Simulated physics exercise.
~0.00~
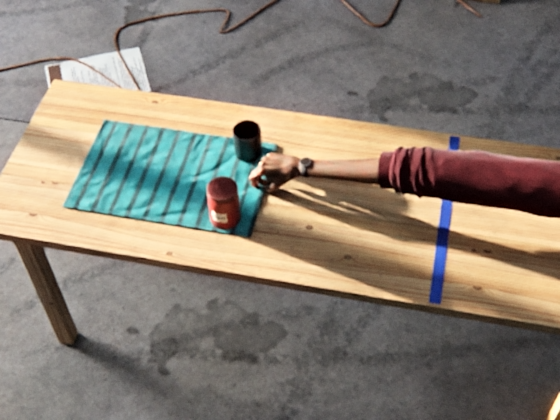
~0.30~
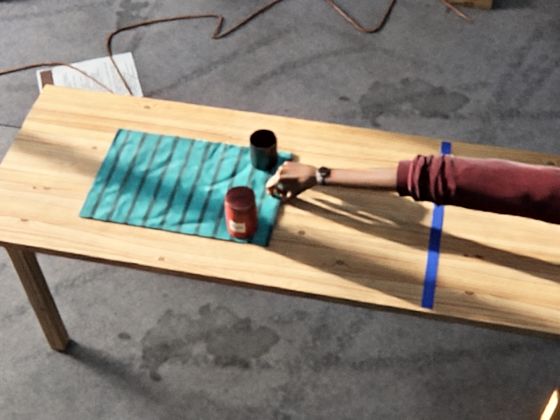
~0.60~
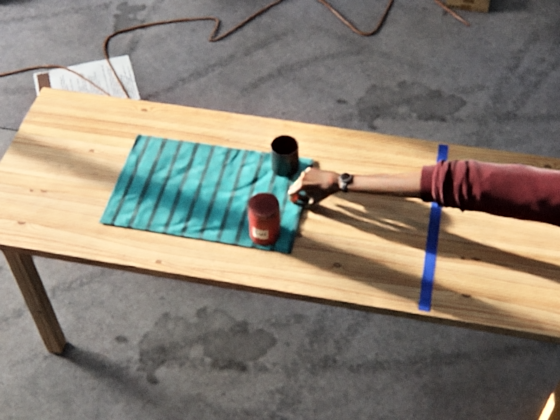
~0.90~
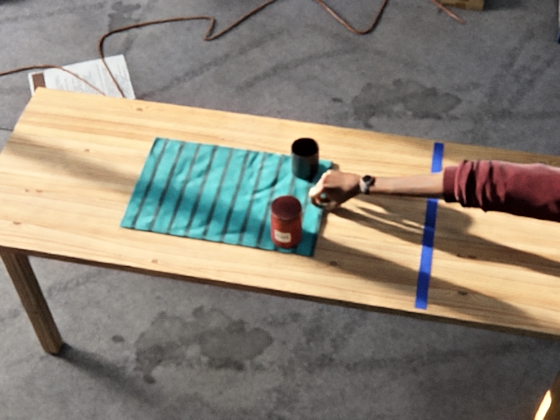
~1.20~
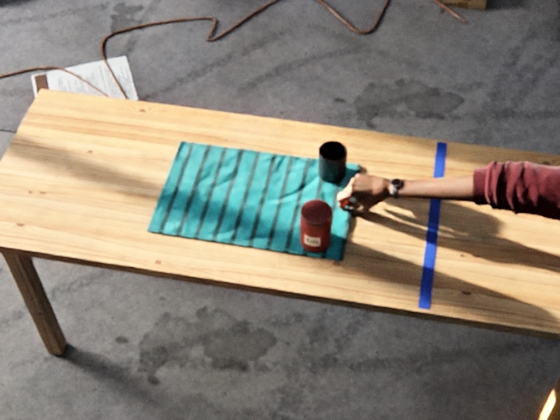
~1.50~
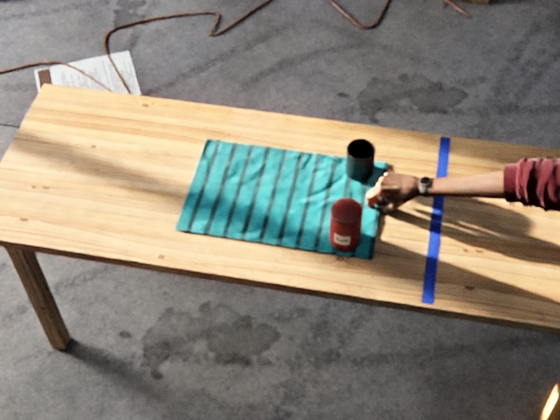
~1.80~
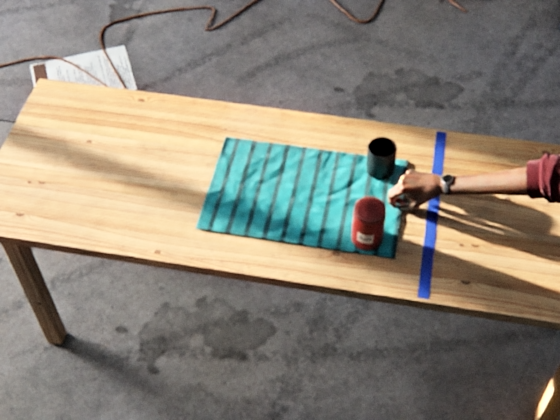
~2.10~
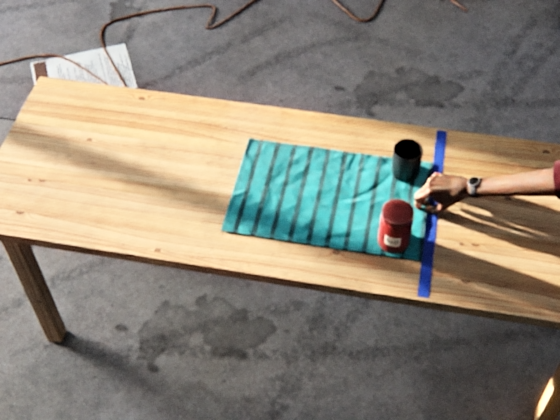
On a pale wooden table standing on a stained grey concrete floor, a turquoise striped cloth lies flat with a red jar and a black mug near its right edge. A hand in a dark red sleeve, wearing a watch, grips that edge and draws the cloth to the right. The jar and mug ride along with it, both staying upright and keeping their places as bare wood opens up behind. The pull continues steadily toward a strip of blue tape across the tabletop. Finally the cloth's leading edge reaches the tape, with the jar and mug still standing on it.
